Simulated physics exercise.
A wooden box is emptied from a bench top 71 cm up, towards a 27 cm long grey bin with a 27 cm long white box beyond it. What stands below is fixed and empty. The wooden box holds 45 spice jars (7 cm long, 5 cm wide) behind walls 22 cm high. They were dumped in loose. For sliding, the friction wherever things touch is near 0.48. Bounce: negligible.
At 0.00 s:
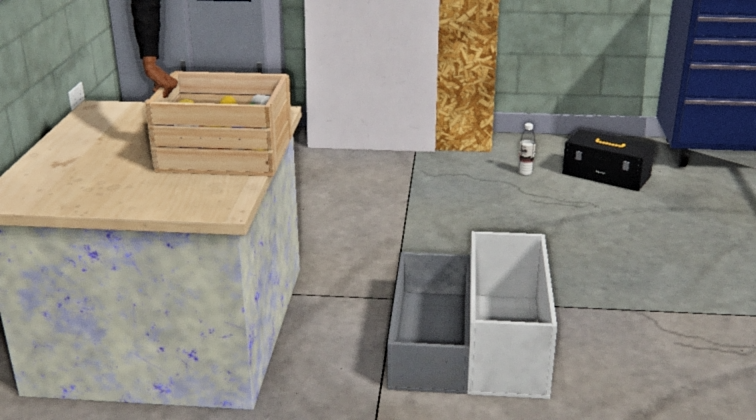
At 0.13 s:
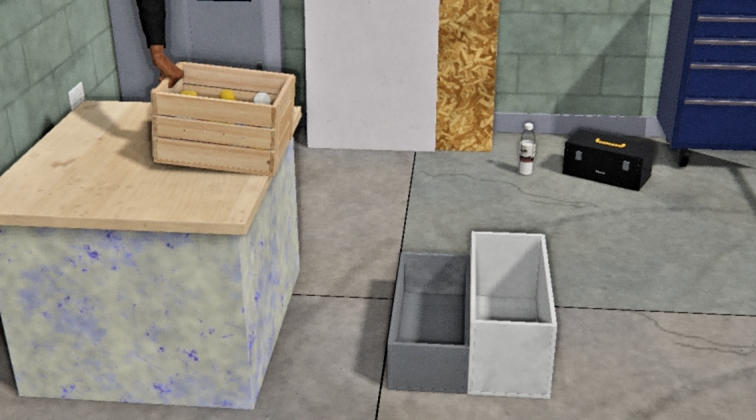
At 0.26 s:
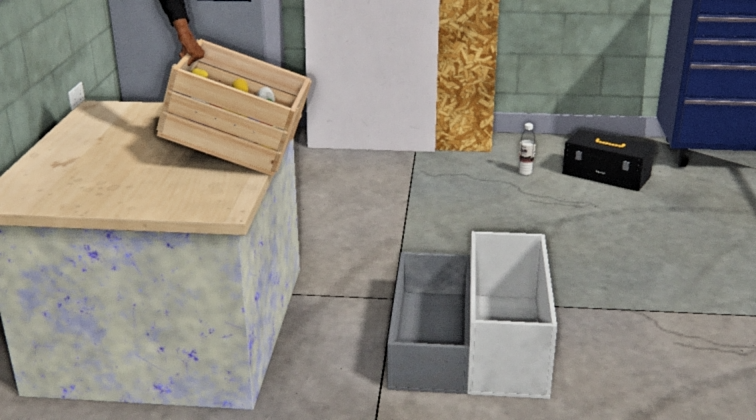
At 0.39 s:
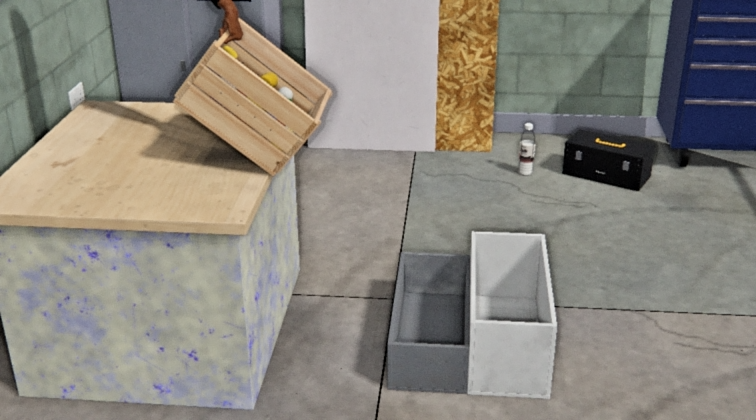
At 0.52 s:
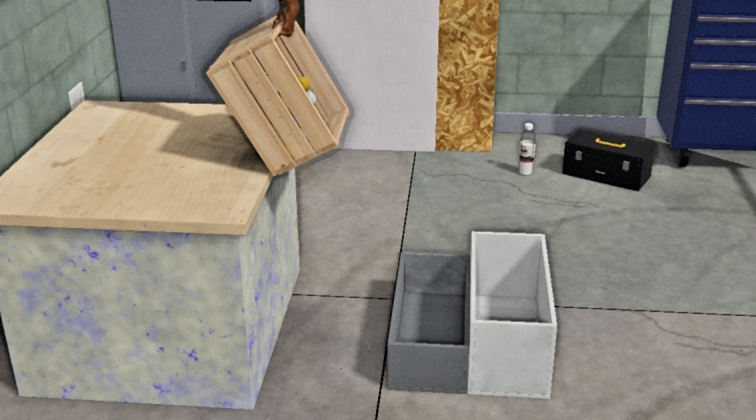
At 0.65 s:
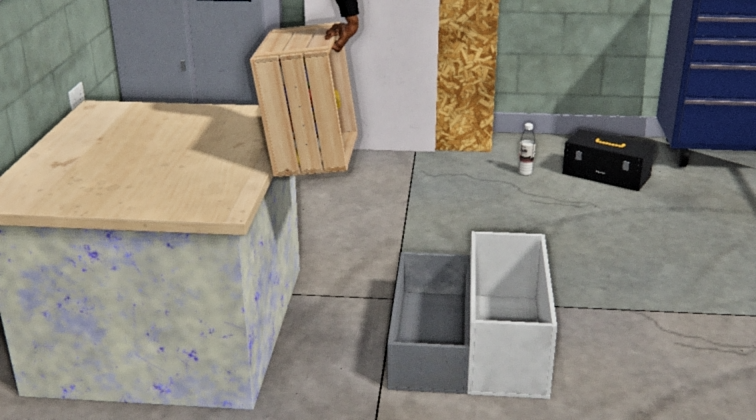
A wooden box with a few yellow and white things inside was tilted by a hand, slowly at first, until it stood nearly on its side at the bench's right edge, the bins staying still.
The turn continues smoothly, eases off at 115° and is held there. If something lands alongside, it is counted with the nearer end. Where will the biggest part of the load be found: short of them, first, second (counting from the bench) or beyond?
Look in the front one, the grey bin - that's where the largest share goes.
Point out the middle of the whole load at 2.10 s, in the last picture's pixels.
I'd put the middle close to (427, 327) in the last view.
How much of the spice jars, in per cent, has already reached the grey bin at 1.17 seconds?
I'd put it near 45 in a hundred by then.
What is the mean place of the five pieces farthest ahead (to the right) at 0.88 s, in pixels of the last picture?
They'd be centred about (402, 193) in the last picture.
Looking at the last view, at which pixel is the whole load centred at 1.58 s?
Look near pixel (425, 328).
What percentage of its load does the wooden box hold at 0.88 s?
About 75 per cent.
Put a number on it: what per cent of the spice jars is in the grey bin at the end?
80 %.
After 0.88 s, tilt 110°; 34 still in the wooden box and 11 in the air.
After 1.17 s, tilt 115°; 12 still in the wooden box, 20 in the grey bin, 1 on the ground short of the grey bin and 12 in the air.
After 1.58 s, tilt 115°; 4 still in the wooden box, 33 in the grey bin, 3 on the ground short of the grey bin and 5 in the air.
When it is over (at 2.10 s), 35 in the grey bin and 10 on the ground short of the grey bin.
